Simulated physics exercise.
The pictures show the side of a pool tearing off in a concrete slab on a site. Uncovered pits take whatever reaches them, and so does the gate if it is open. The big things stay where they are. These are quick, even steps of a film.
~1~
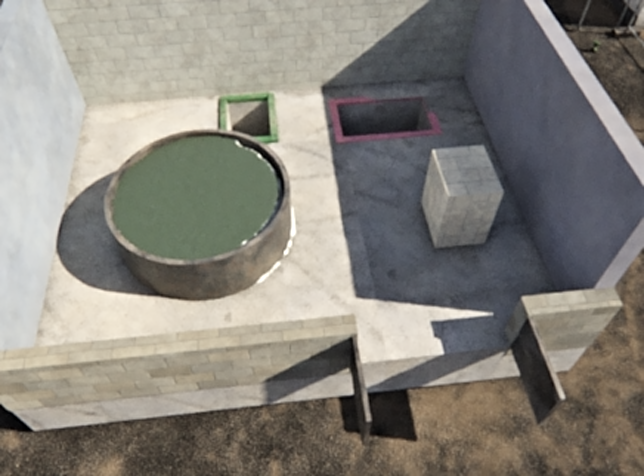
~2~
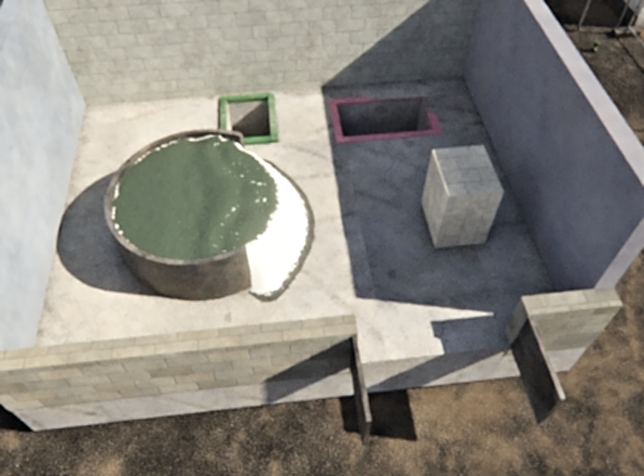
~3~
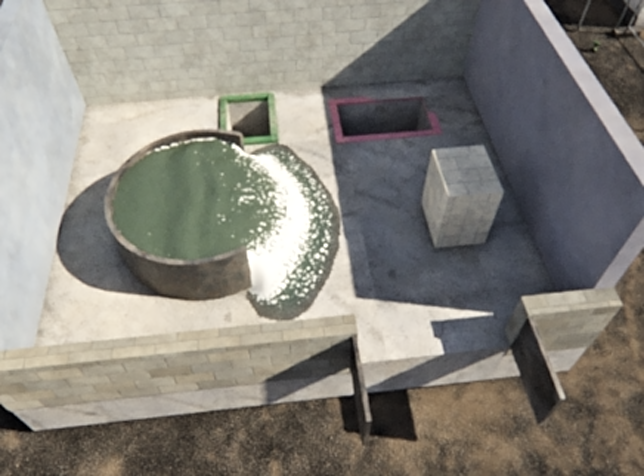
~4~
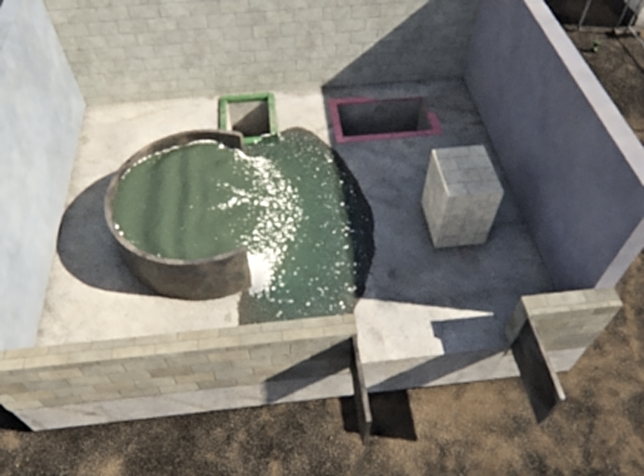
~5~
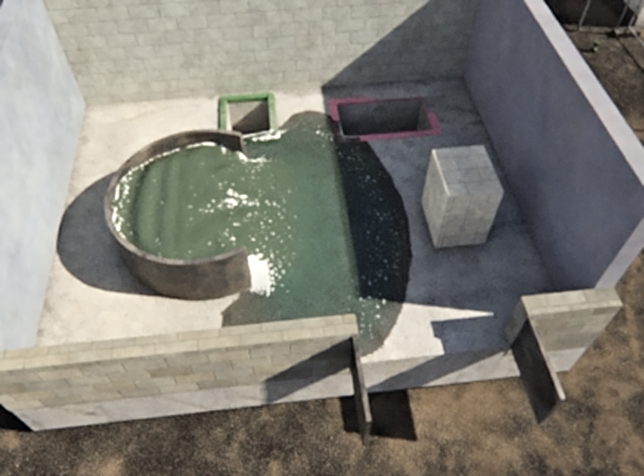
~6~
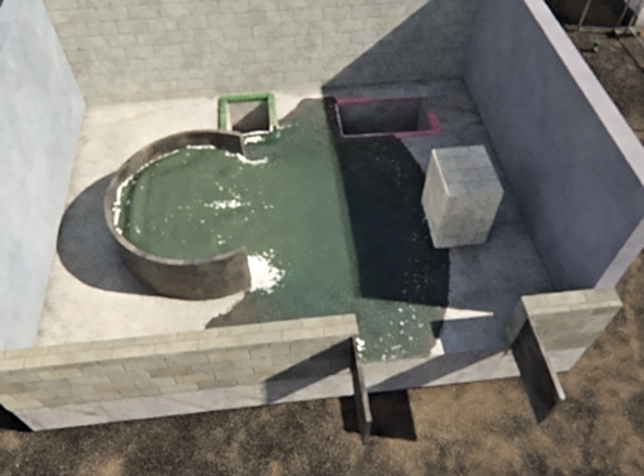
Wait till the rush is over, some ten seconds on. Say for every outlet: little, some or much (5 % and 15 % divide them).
In the end: The gate takes more than 15 %; the pink pit takes more than 15 %; the green pit takes less than 5 %.
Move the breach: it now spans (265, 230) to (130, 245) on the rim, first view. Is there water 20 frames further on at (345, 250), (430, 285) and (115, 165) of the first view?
As listed: Awash, wet, flooded.
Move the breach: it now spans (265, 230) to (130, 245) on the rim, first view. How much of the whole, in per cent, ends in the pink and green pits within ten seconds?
Parts in a hundred: Pink 15, green 12.
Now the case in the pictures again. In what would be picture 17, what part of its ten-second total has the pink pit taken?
Some 25 per cent.
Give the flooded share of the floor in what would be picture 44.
Roughly 65 per cent.
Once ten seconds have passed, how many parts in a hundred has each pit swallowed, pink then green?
About 36 and 2 per cent.
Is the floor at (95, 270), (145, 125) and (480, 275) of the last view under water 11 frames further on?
In that order: Not flooded, not flooded, flooded.
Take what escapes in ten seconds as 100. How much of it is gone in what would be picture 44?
About 80 per cent.
A moment on, water covers 55 % of the floor; the gate 3 %, the pink pit 5 %, the green pit 0 %.
Next, water covers 60 % of the floor; the gate 8 %, the pink pit 9 %, the green pit 0 %.
Then, water covers 65 % of the floor; the gate 16 %, the pink pit 16 %, the green pit 0 %.
Later, water covers 65 % of the floor; the gate 27 %, the pink pit 31 %, the green pit 1 %.
In the end, water covers 75 % of the floor; the gate 35 %, the pink pit 36 %, the green pit 1 %.
